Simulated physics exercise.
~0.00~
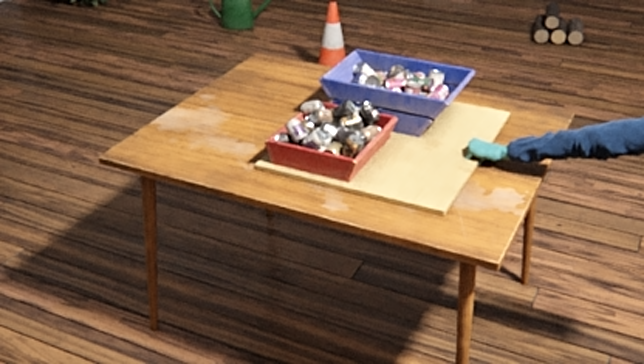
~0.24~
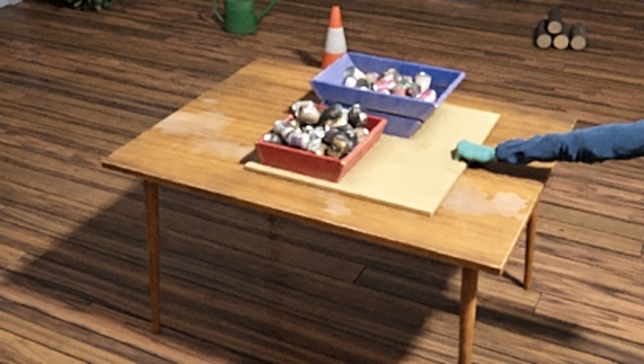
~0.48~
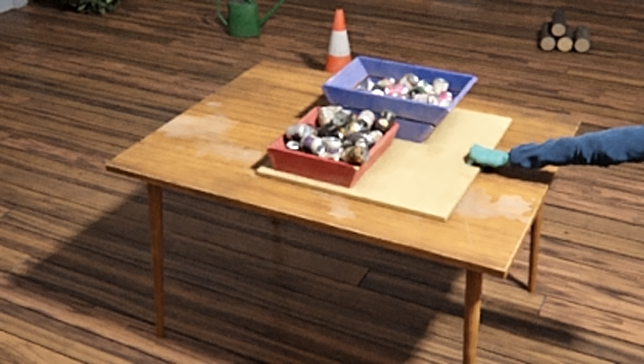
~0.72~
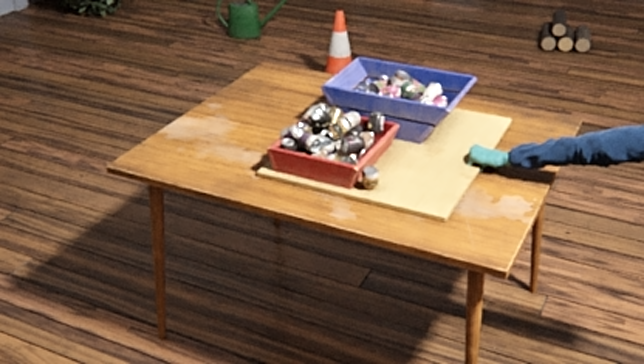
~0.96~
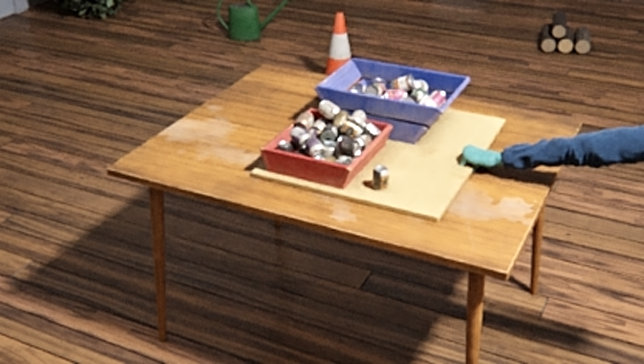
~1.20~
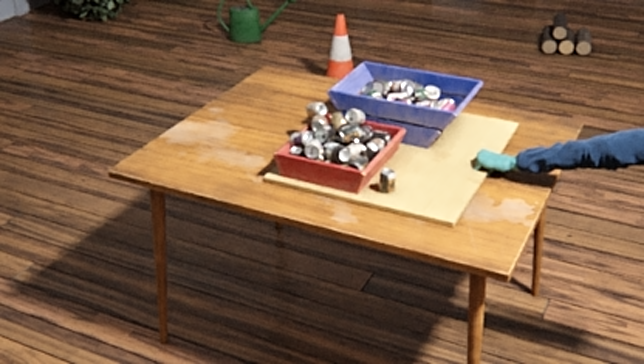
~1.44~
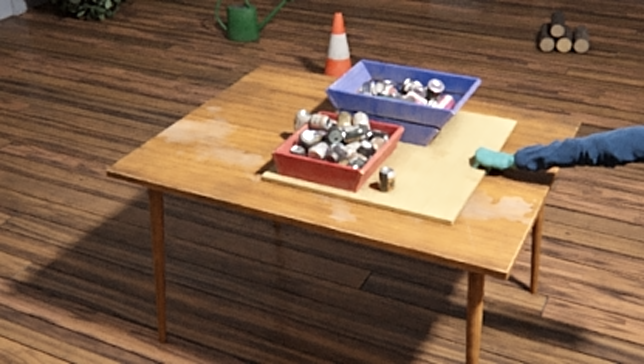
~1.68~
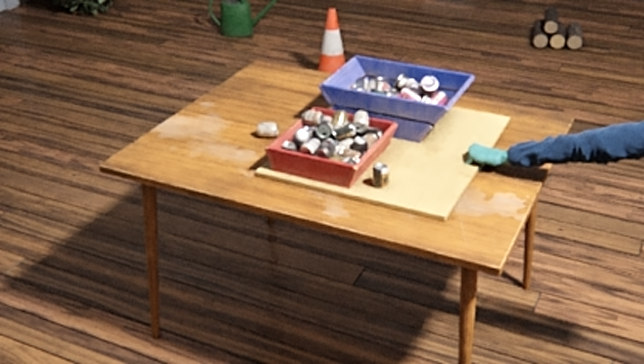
On a wooden table, a gloved arm shakes two trays, and two cans leave the red one.
